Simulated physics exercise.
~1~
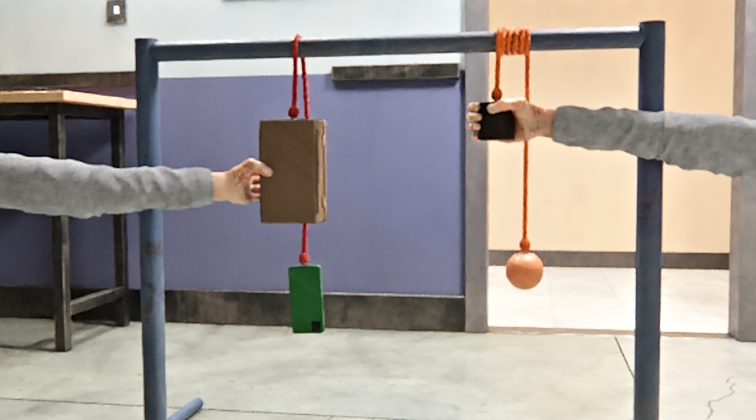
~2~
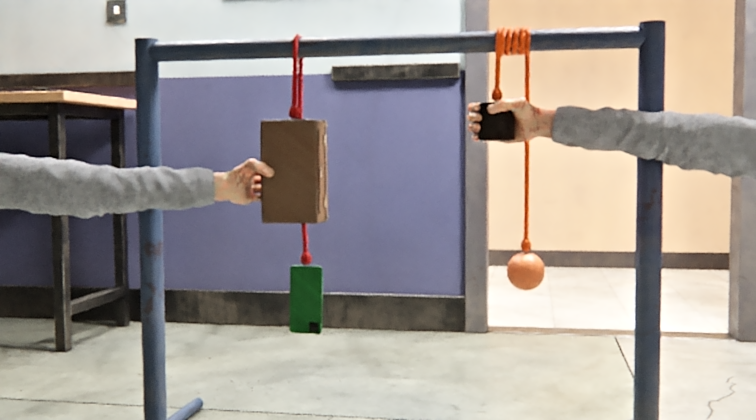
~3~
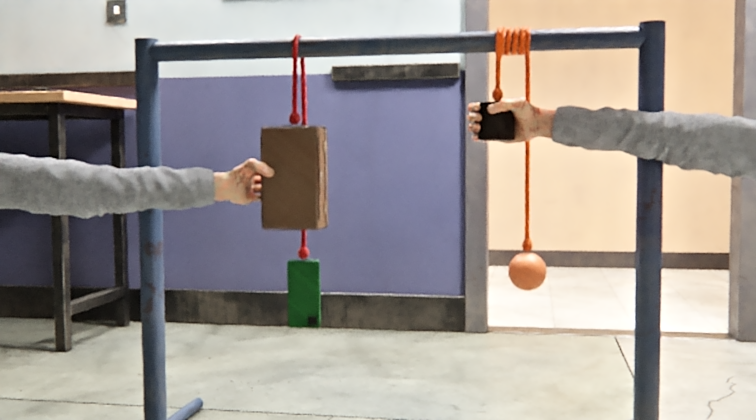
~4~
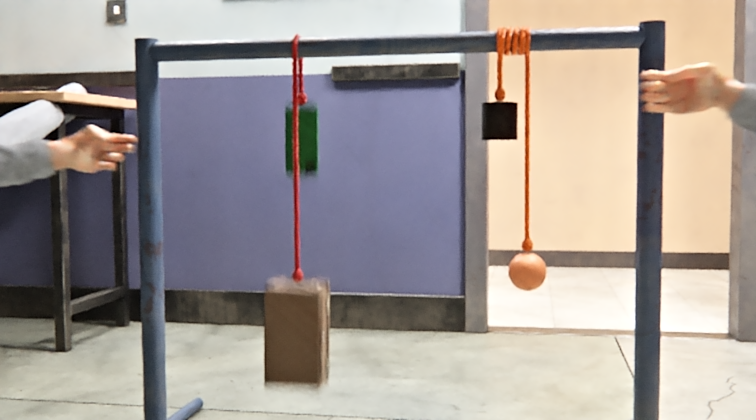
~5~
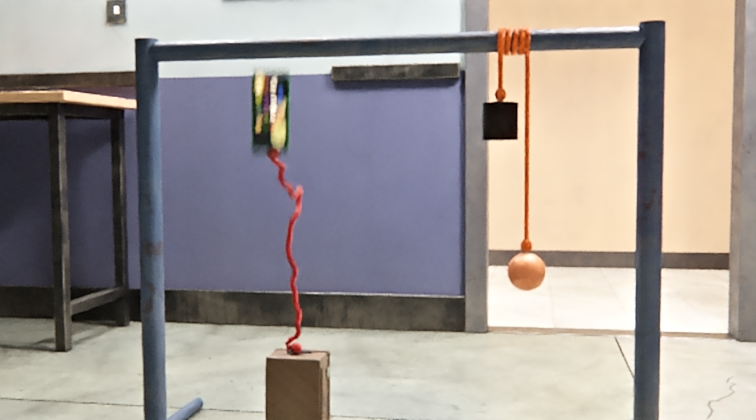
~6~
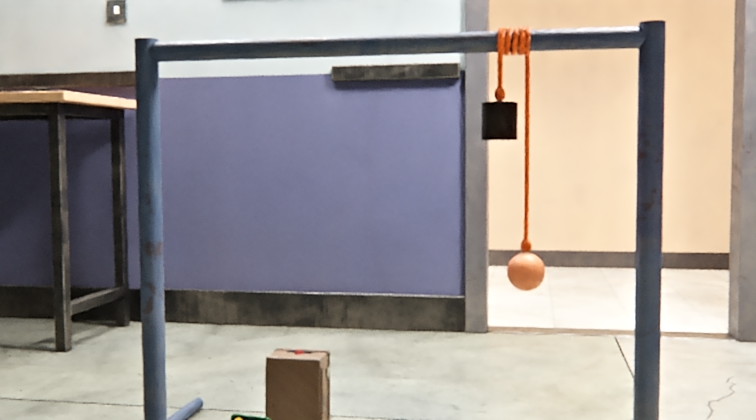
Brown case dropping to the floor after hands let go, flinging a green phone over the rail, while an orange ball stays hanging.
